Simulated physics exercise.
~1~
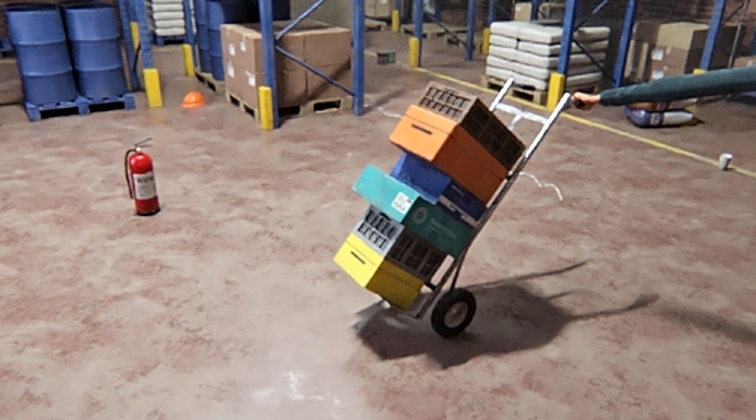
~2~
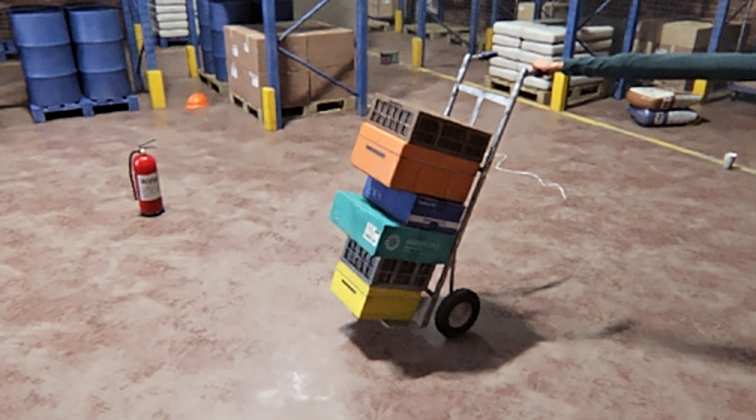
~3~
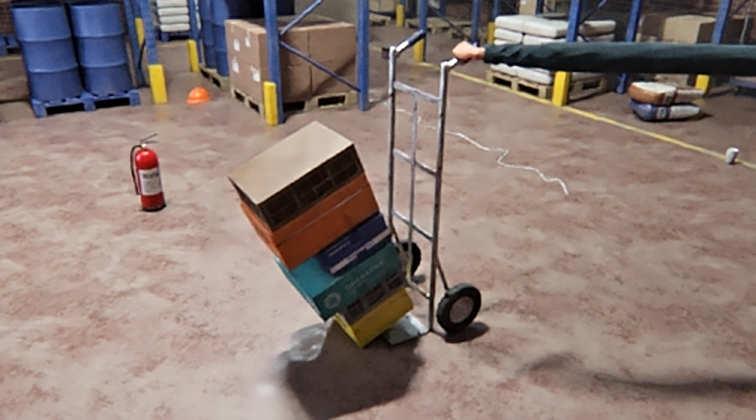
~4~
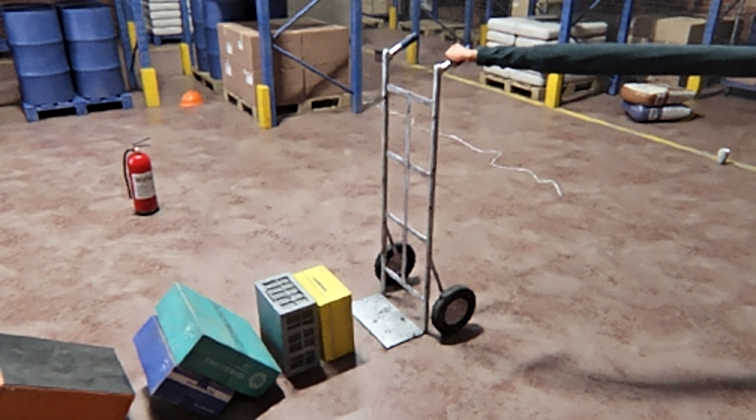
At the start, a gloved-looking hand on a long dark sleeve holds a two-wheeled hand truck tilted back to the right, with a stack of crates and boxes leaning on it in a warehouse. The arm swings the truck toward upright, and the stack straightens with it. As the truck stands upright and is held still, the whole stack tips away to the left, the turquoise box with it. The boxes topple onto the floor in a line. Finally, the turquoise, blue, orange and grey ones lie tipped over left of the plate, with the yellow box toppled beside the grey crate.
